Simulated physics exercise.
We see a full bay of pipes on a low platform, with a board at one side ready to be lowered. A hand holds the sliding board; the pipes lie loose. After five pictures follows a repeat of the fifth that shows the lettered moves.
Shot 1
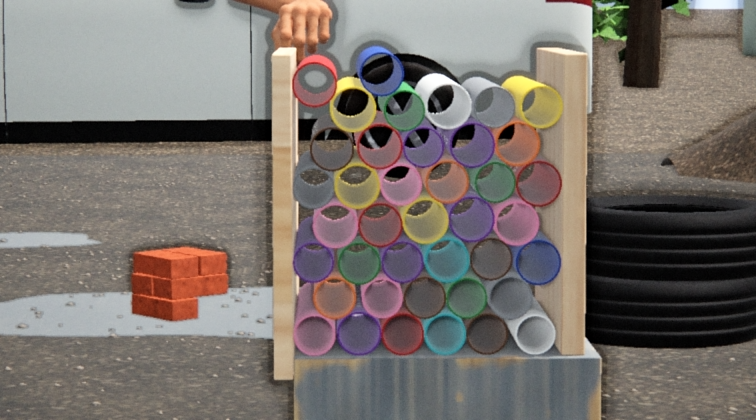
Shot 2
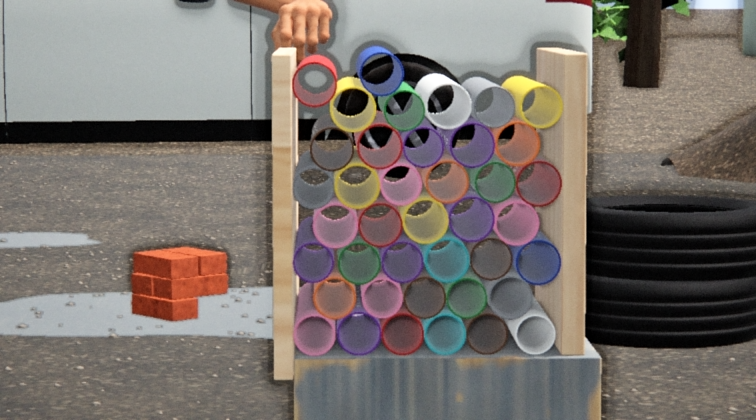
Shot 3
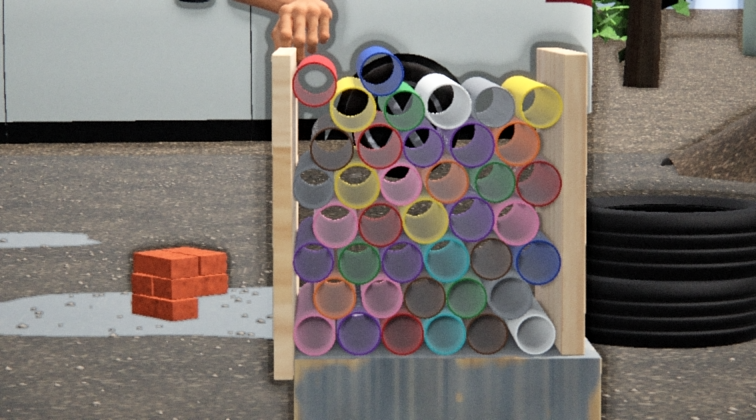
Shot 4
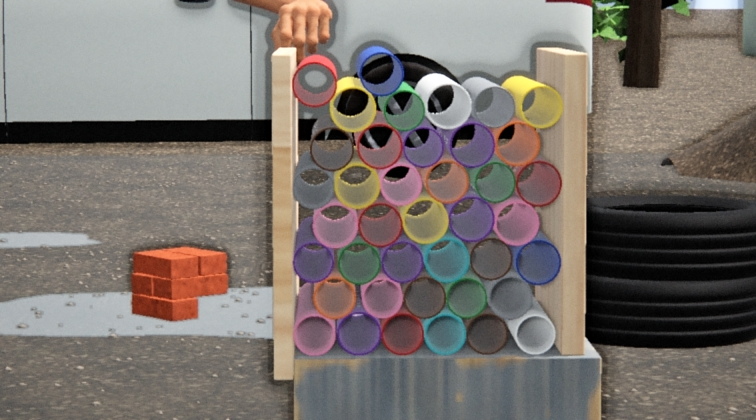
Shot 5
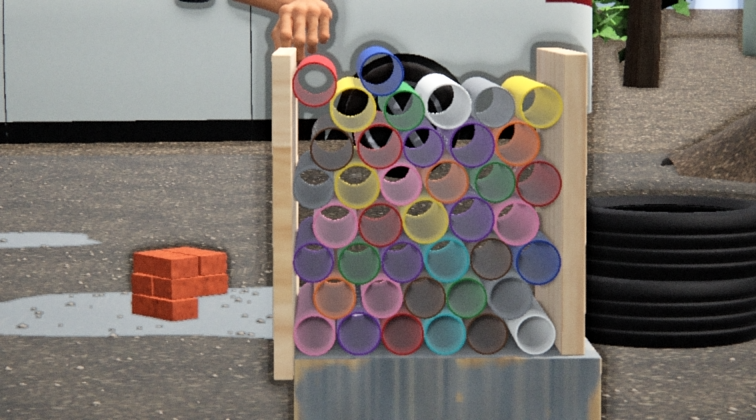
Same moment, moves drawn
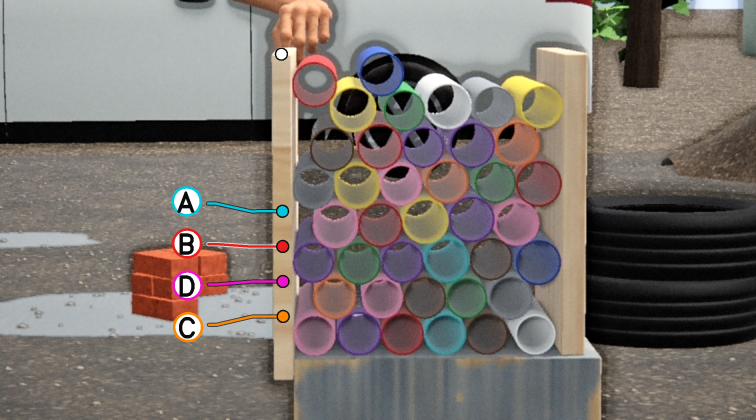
In a paved yard with puddles, seen straight on from a fixed view, a stack of loose pipes fills a bay on a low, rust-marked platform. The open ends show red, blue, yellow, green, pink, purple, white, grey and brown between pale wooden boards, with orange bricks at left and black tyres at right. A hand stays at the top of the left board, and nothing visibly moves.
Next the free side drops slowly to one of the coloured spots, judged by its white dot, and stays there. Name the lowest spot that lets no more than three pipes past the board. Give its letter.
Stop at A.
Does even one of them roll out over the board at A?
Yes.
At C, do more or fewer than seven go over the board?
It loses more than seven.
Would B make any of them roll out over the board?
At B: Yes.
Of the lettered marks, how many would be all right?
One of the four.
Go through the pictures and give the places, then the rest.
A white pipe (535, 334); a grey pipe (510, 298); a brown pipe (491, 259), in the first picture.
A brown pipe (491, 259); a purple pipe (472, 219), in the second picture.
A pink pipe (401, 185); a purple pipe (423, 147), in the third picture.
A red pipe (314, 84); side board (286, 201), in the fourth picture.
A pink pipe (315, 335); a white pipe (535, 334); a grey pipe (510, 298), in the fifth picture.
On the marked copy, A at (283, 211); B at (283, 246); C at (283, 317); D at (283, 281); the white dot at (282, 54).
With A. Early on, top of the board (292, 124).
Further on, top of the board (292, 206).
At the end, top of the board (292, 210), one out over the board.
As for the rest, B more than three out over the board; C more than three out over the board; D more than three out over the board.
